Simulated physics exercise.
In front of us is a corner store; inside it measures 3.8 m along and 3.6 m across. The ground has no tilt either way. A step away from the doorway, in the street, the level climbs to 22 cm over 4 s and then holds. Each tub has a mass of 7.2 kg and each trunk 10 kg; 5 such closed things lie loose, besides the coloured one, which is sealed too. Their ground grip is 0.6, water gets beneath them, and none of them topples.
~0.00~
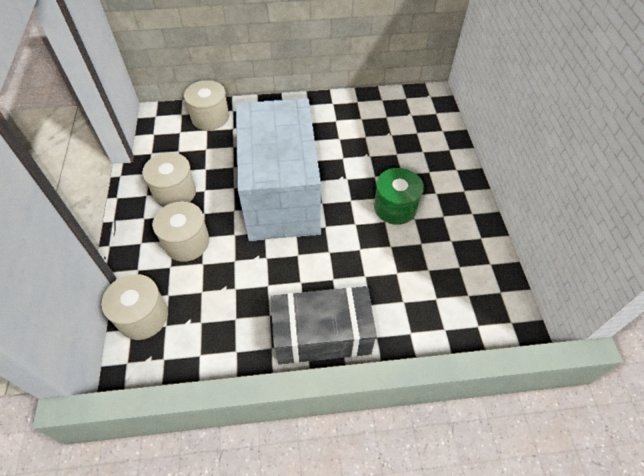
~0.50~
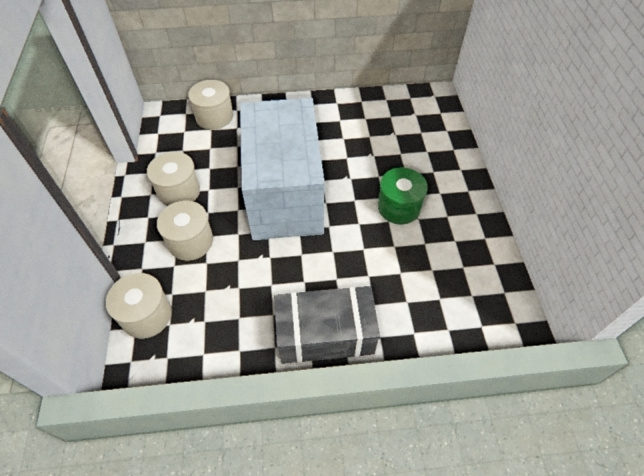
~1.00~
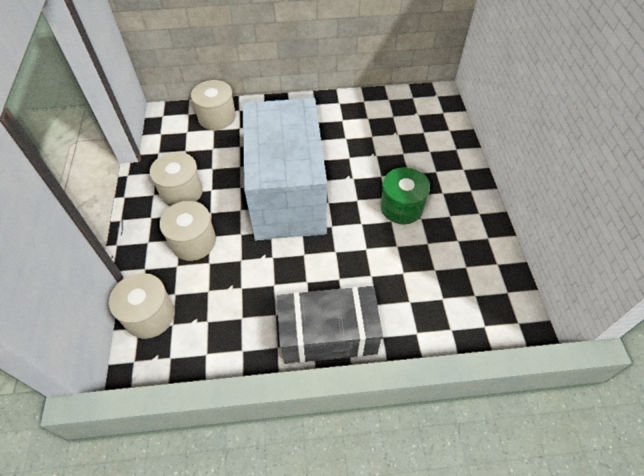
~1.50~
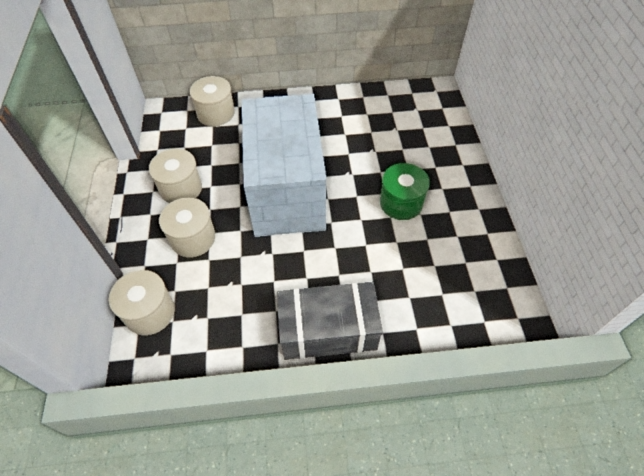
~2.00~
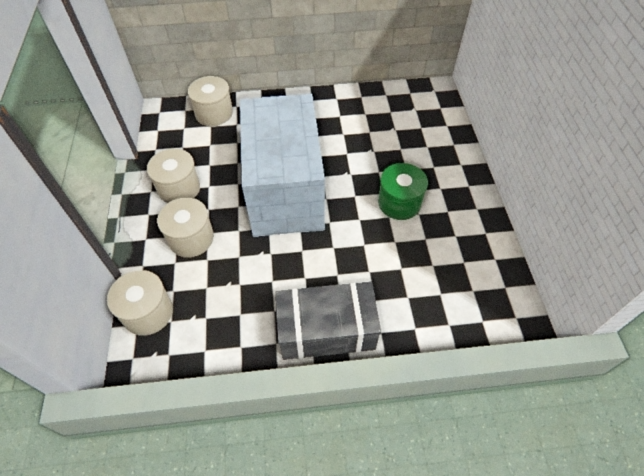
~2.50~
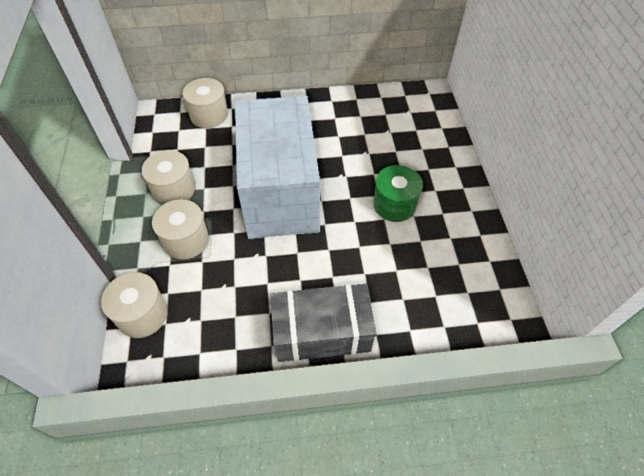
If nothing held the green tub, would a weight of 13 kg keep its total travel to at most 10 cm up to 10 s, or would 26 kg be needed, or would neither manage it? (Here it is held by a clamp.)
I'd say it needs the double load.
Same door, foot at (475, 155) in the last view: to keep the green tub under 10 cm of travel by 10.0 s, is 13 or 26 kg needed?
Just the heavy one.
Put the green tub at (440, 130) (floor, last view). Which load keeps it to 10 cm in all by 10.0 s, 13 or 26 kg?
Looking at the loads, only the heavier keeps it.
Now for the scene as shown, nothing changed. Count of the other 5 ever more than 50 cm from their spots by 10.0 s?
By my tally, 4.
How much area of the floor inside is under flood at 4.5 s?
Flooded: Near 5.0 m2.
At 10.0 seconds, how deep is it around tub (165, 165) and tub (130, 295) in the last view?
Some 8 cm at the first, some 9 cm at the second.
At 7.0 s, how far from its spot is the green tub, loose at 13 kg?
I'd put it at about 0 cm.
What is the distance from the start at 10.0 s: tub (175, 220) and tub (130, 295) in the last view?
One is off by 140 cm, the other by 50 cm, in the order asked.
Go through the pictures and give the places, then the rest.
In the first picture, the green tub at (400, 185), on the bottom; 0.0 m2 under water; 0 of 6 have shifted.
In the second picture, the green tub at (404, 185), on the bottom; water covers 0.0 m2; 0 of 6 have shifted.
In the third picture, the green tub at (407, 185), on the bottom; water covers 0.0 m2; 0 of 6 have shifted.
In the fourth picture, the green tub at (406, 181) rests on the ground; 0.0 m2 under water; 0 of 6 have shifted.
In the fifth picture, the green tub at (404, 181) rests on the ground; 0.0 m2 under water; 0 of 6 have shifted.
In the sixth picture, the green tub at (399, 183), on the bottom; 0.6 m2 under water; 0 of 6 have shifted.
After 3.5 s the green tub would be 0 cm from its start with 13 kg and 0 cm from its start with 26 kg; 0 cm of water round it then.
After 4.5 s the green tub would be 0 cm from its start with 13 kg and 0 cm from its start with 26 kg; 0 cm of water round it then.
After 7.0 s the green tub would be 0 cm from its start with 13 kg and 0 cm from its start with 26 kg; 1 cm of water round it then.
After 10.0 s the green tub would be 58 cm from its start with 13 kg and 0 cm from its start with 26 kg; 9 cm of water round it then.
